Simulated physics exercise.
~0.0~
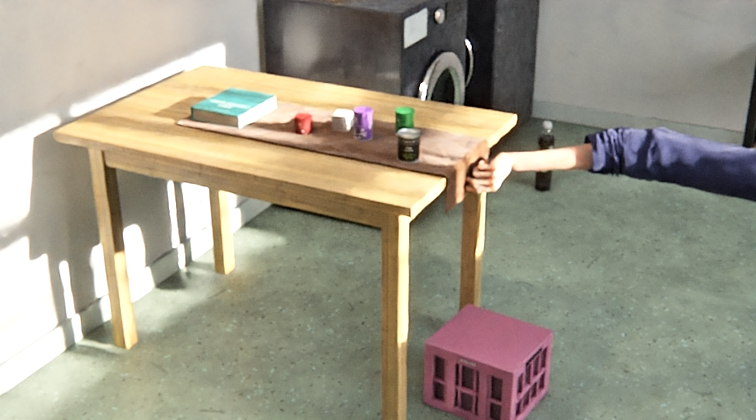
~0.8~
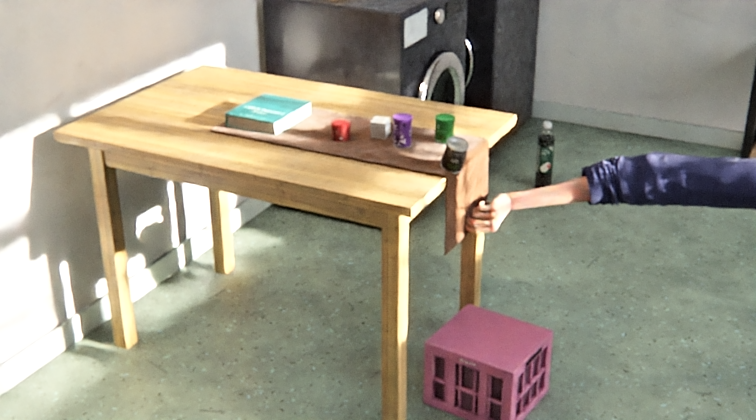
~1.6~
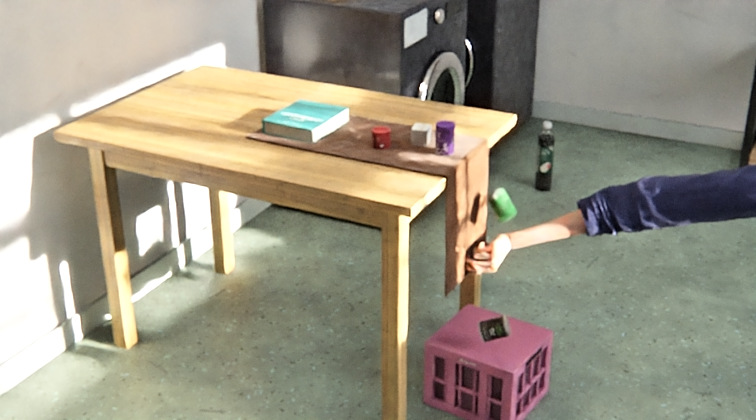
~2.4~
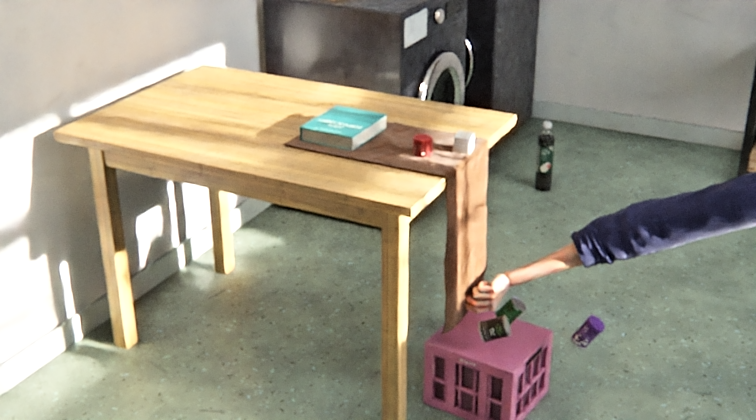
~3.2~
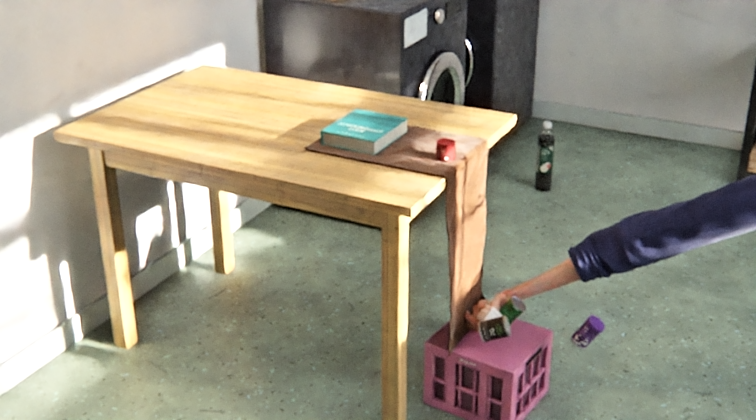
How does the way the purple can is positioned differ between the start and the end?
At the start the purple can is upright on the scarf on the table. At the end it is leaning, down to the right of the pink crate.
